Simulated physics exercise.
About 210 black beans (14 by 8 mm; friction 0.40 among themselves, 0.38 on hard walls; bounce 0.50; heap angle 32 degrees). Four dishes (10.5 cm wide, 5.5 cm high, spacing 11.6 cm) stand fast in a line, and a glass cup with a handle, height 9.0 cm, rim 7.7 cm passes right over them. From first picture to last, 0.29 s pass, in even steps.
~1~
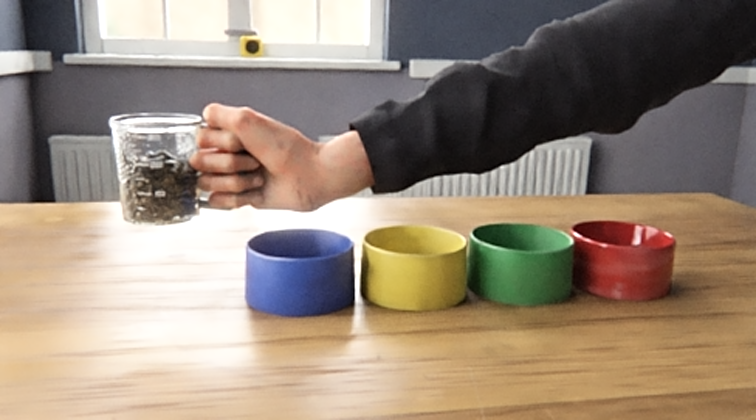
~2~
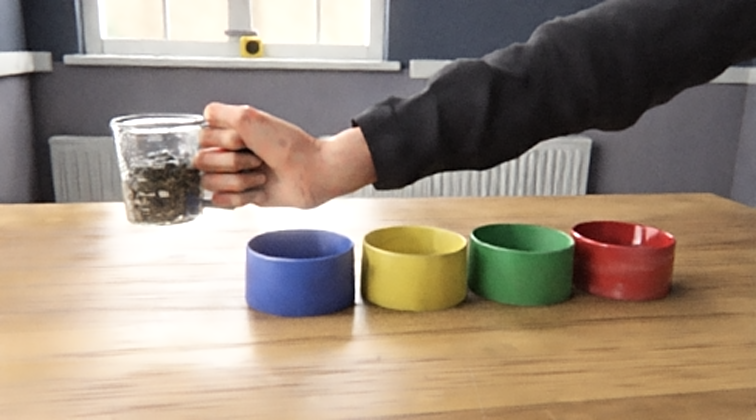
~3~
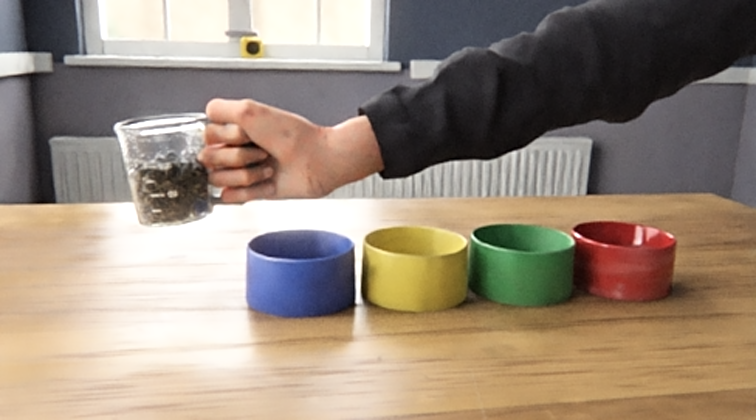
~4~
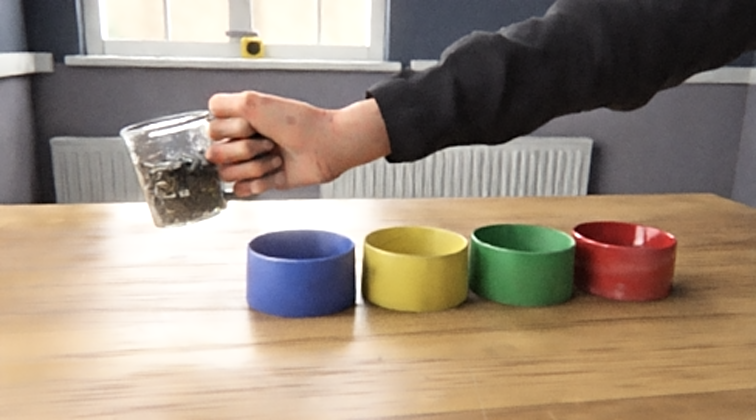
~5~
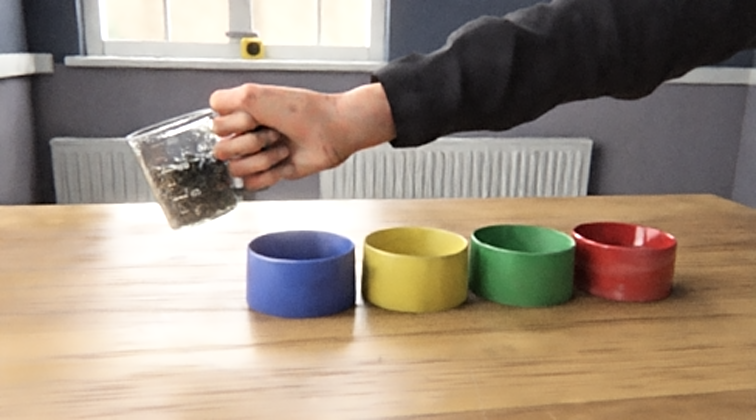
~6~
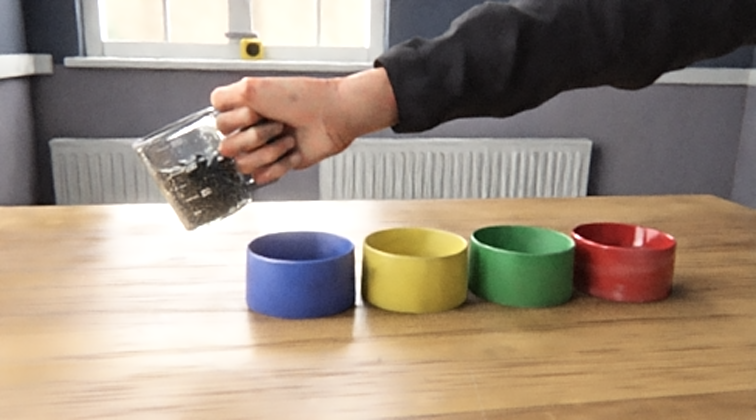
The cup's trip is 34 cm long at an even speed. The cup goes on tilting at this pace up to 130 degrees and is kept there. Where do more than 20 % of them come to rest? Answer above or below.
Red below, blue above, green below, yellow below, counter below.
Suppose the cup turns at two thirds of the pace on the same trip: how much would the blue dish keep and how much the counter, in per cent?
Then: Blue 30, counter 20.
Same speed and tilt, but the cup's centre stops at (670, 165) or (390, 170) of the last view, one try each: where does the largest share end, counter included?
The winner: Blue; blue.
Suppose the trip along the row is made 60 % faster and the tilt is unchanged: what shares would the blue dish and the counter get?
Blue 10; counter 10.
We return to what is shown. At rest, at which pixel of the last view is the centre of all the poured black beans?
Near (302, 279).
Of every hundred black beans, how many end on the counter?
Some 5 per cent.
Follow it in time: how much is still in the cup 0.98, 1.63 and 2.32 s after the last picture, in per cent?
About 35, 0, 0.
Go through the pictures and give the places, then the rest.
The first picture shows cup at (160, 169), tilt 0 degrees, lip at (112, 120), moved 0.0 cm; middle of the pieces at (162, 185); blue dish at (300, 243); yellow dish at (414, 240); green dish at (521, 237); red dish at (622, 234).
The second picture shows cup at (162, 169), tilt 2 degrees, lip at (114, 122), moved 0.2 cm; middle of the pieces at (165, 186).
The third picture shows cup at (169, 170), tilt 6 degrees, lip at (117, 126), moved 0.8 cm; middle of the pieces at (174, 186).
The fourth picture shows cup at (179, 170), tilt 12 degrees, lip at (123, 132), moved 1.6 cm; middle of the pieces at (185, 185).
The fifth picture shows cup at (188, 170), tilt 19 degrees, lip at (129, 138), moved 2.5 cm; middle of the pieces at (196, 185).
The sixth picture shows cup at (197, 171), tilt 25 degrees, lip at (135, 145), moved 3.3 cm; middle of the pieces at (206, 185); blue dish at (301, 246); yellow dish at (415, 242); green dish at (522, 239); red dish at (623, 236).
Then, 0.98 s after the last picture, tilt 129 degrees; cup holds 35 %, blue 65 %.
Then, 1.63 s after the last picture, tilt 130 degrees; cup holds 0 %, blue 95 %.
Then, 2.32 s after the last picture, tilt 130 degrees; cup holds 0 %, blue 95 %.
In the end, red 0 %, blue 95 %, green 0 %, yellow 0 %, counter 5 %.
